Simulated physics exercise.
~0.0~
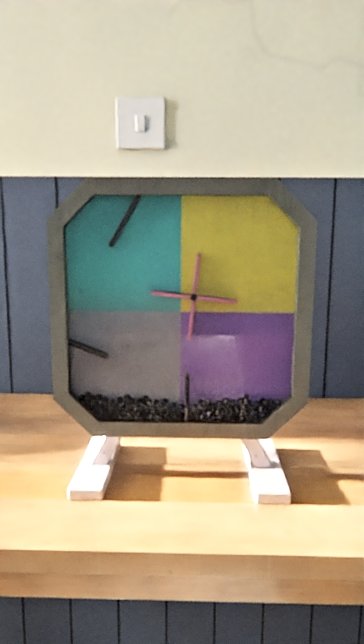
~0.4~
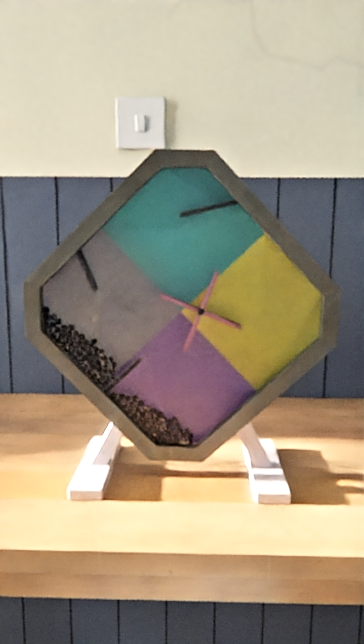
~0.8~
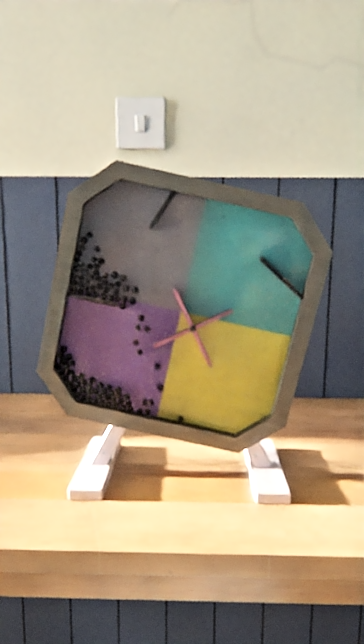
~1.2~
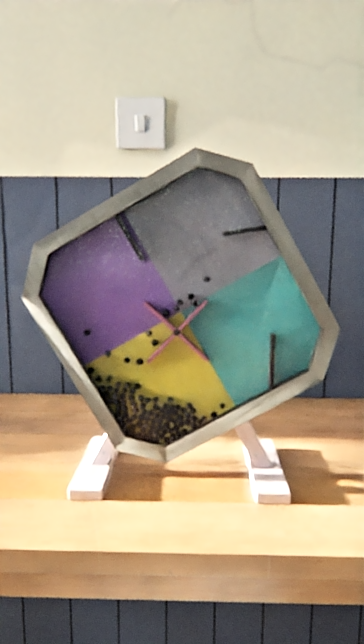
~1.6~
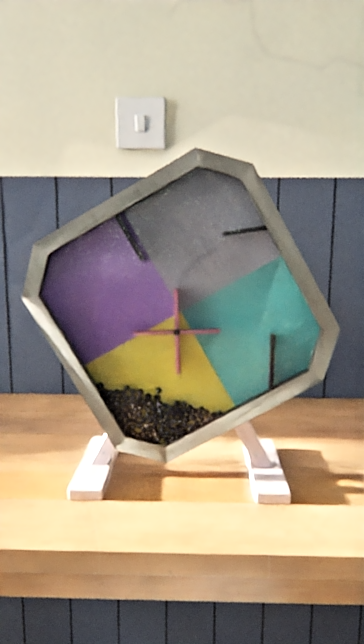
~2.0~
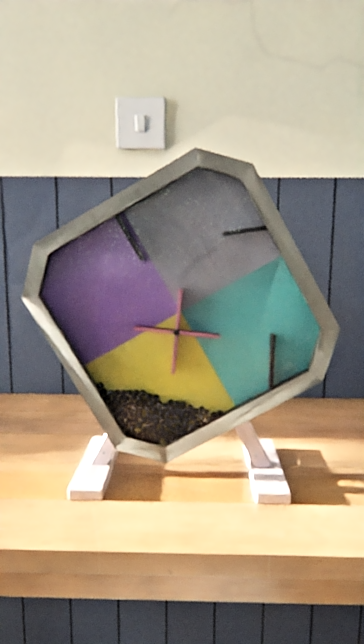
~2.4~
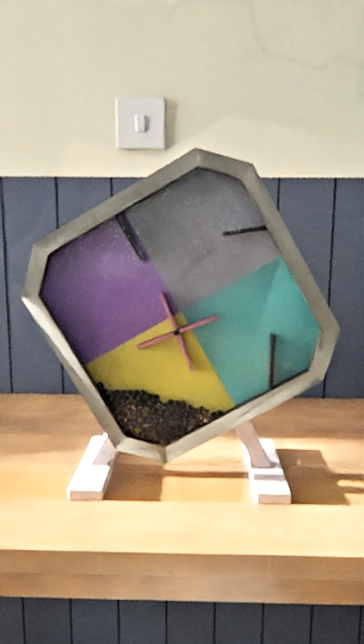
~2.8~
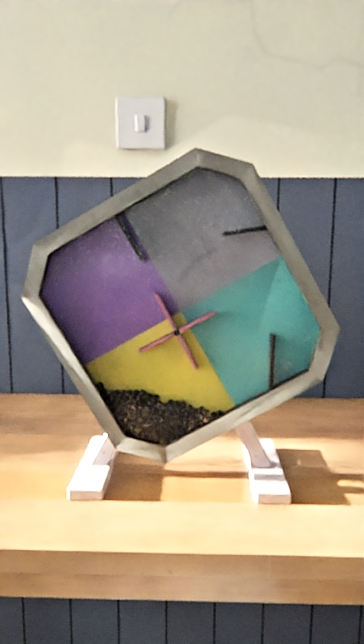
The footage shows an upright, four-coloured case of black beads turning clockwise on a wooden surface, the beads sliding and tumbling from one quarter to another. It stops tilted, and the beads settle in the yellow quarter at the bottom while a small pink cross keeps shifting its angle.
